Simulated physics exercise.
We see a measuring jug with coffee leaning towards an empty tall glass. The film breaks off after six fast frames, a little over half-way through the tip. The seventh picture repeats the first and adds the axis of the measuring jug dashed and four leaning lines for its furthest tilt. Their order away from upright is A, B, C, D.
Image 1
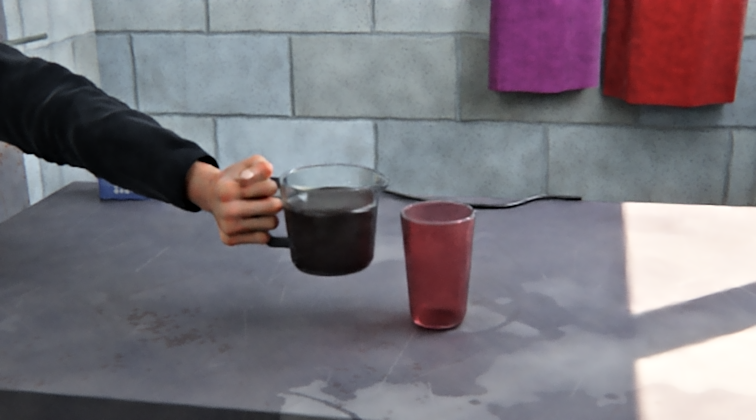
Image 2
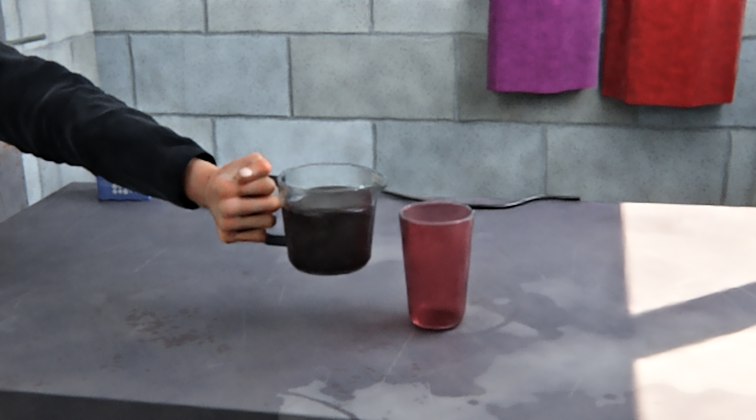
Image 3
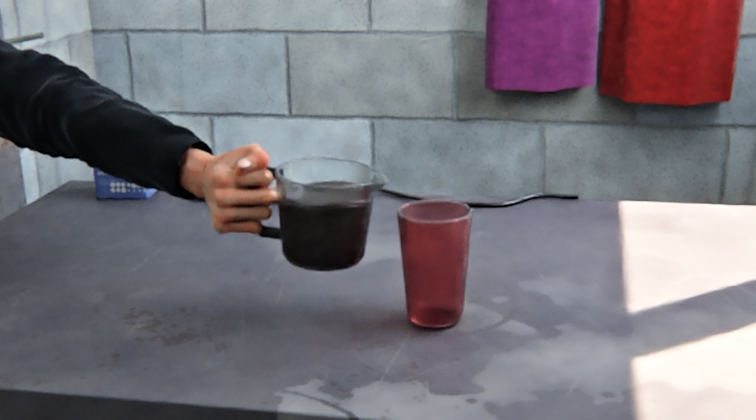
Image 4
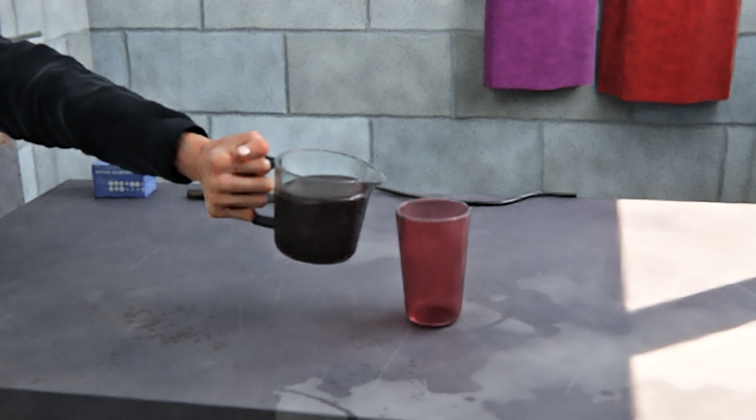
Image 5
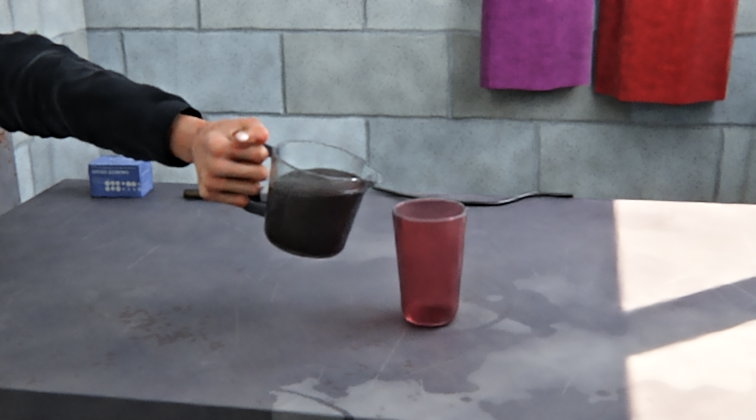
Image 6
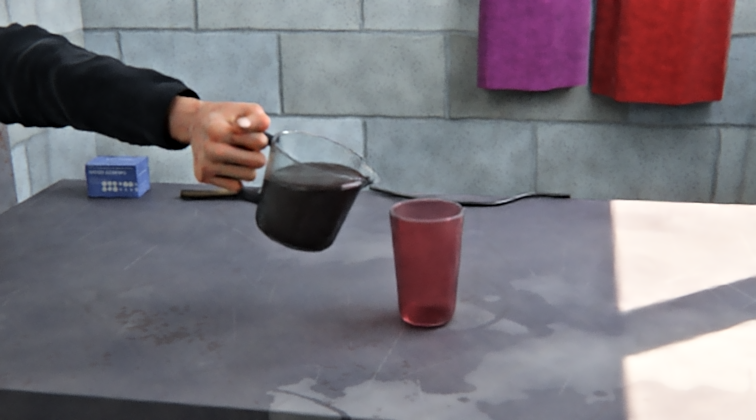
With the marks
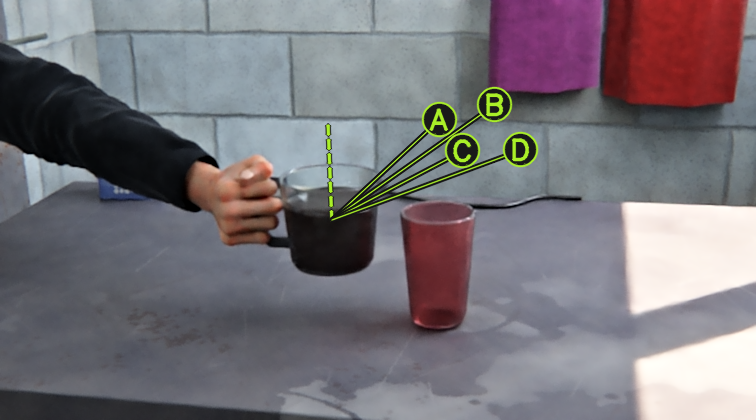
On a gray table in front of a block wall, a hand held a clear jug of dark liquid beside an empty red glass, then raised it slightly and gradually tilted it rightward, with nothing coming out.
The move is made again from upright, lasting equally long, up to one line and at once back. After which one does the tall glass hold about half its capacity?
Use mark B.
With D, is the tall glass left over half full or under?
Over.
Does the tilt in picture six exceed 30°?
No.
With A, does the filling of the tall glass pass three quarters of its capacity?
No.
On the marked copy, A at (427, 131); B at (481, 114); C at (447, 159); D at (505, 156).
With A, the tall glass ends with about 33 % of what it can hold.
With B, the tall glass ends with about 49 % of what it can hold.
With C, the tall glass ends with about 68 % of what it can hold.
With D, the tall glass ends with about 82 % of what it can hold.
